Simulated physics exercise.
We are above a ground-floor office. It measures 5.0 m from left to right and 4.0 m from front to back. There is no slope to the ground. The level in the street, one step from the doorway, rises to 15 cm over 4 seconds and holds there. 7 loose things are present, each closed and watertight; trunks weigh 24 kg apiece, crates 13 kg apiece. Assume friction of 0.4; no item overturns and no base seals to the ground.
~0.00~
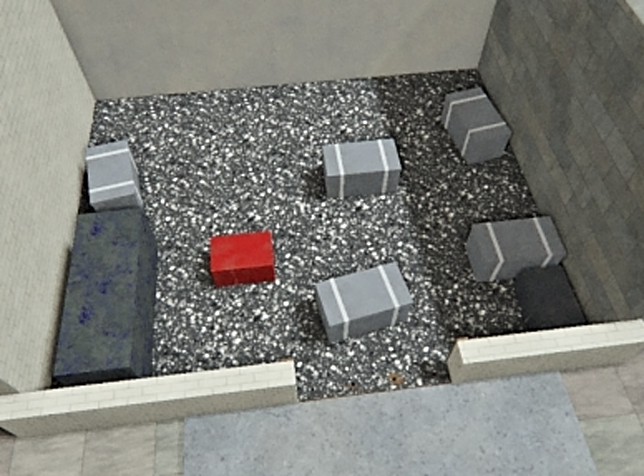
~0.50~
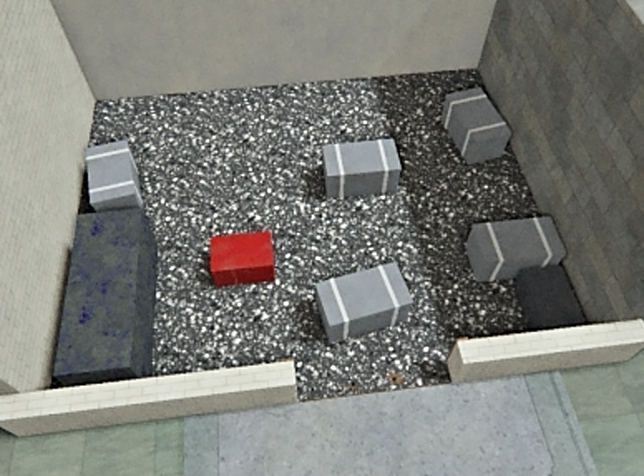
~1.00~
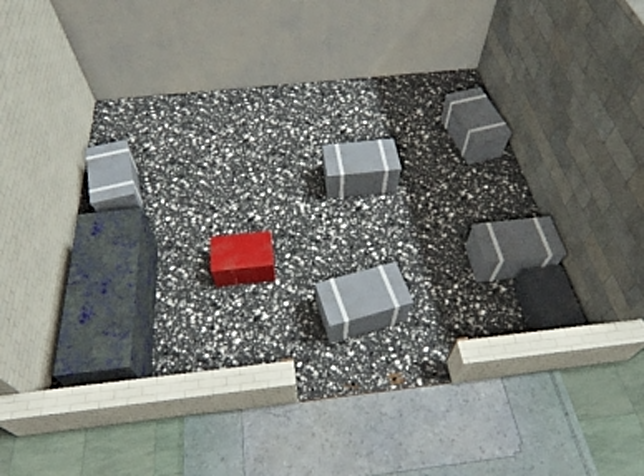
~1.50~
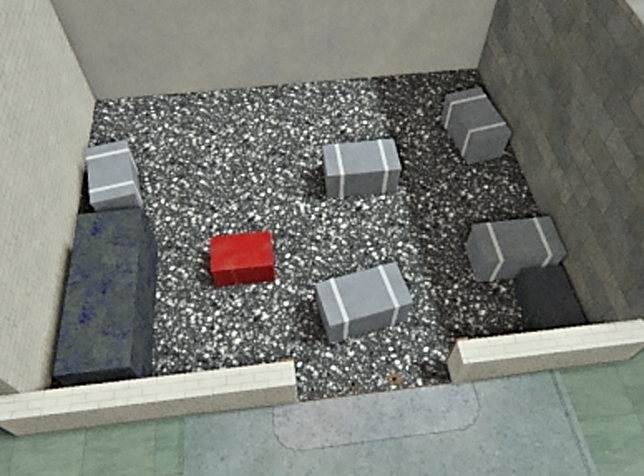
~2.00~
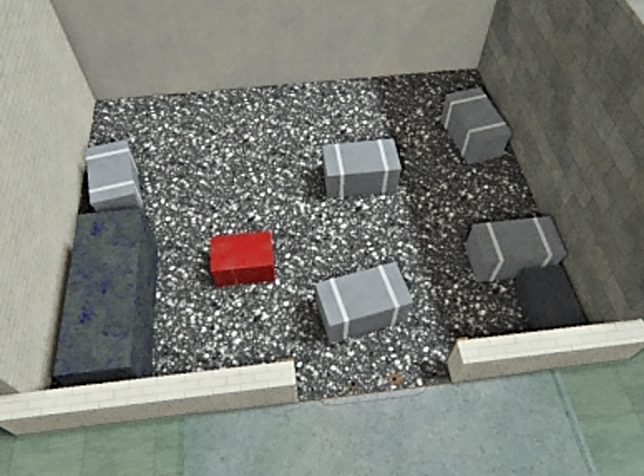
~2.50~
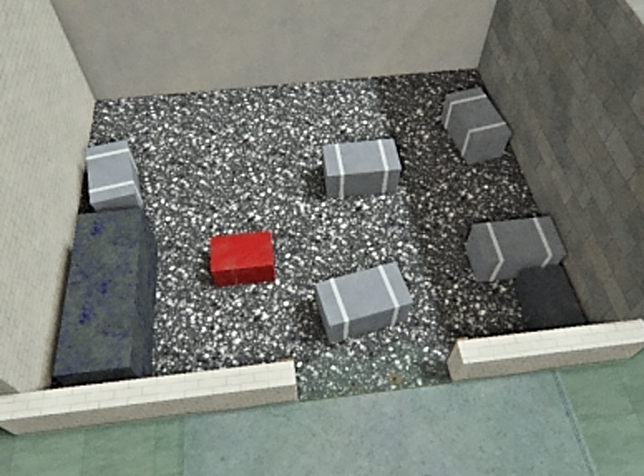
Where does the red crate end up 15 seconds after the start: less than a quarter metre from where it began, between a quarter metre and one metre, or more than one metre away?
My guess: It's a long way from its start.
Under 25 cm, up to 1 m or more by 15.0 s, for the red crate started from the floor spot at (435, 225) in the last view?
Well, it gets shoved far.
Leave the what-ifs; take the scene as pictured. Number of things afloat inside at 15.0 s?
At that point I count 5.
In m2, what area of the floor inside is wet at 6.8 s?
At that time the wet patch spans about 12.0 m2.
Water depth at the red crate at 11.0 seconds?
Close to 5 centimetres.
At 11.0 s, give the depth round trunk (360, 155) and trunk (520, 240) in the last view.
Close to 4 and 6 centimetres.
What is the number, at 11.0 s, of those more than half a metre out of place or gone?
The answer is 2.
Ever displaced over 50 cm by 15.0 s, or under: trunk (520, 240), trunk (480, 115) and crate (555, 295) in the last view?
Taking them in order: Smaller; greater; smaller.
After 3.5 s the red crate is near (241, 251), 0.0 m from its start, aground; 0 afloat.
After 6.8 s the red crate is near (207, 199), 0.8 m from its start, aground; 0 afloat.
After 11.0 s the red crate is near (176, 114), 2.1 m from its start, aground; 1 afloat.
After 15.0 s the red crate is near (142, 84), 2.8 m from its start, afloat; 5 afloat.
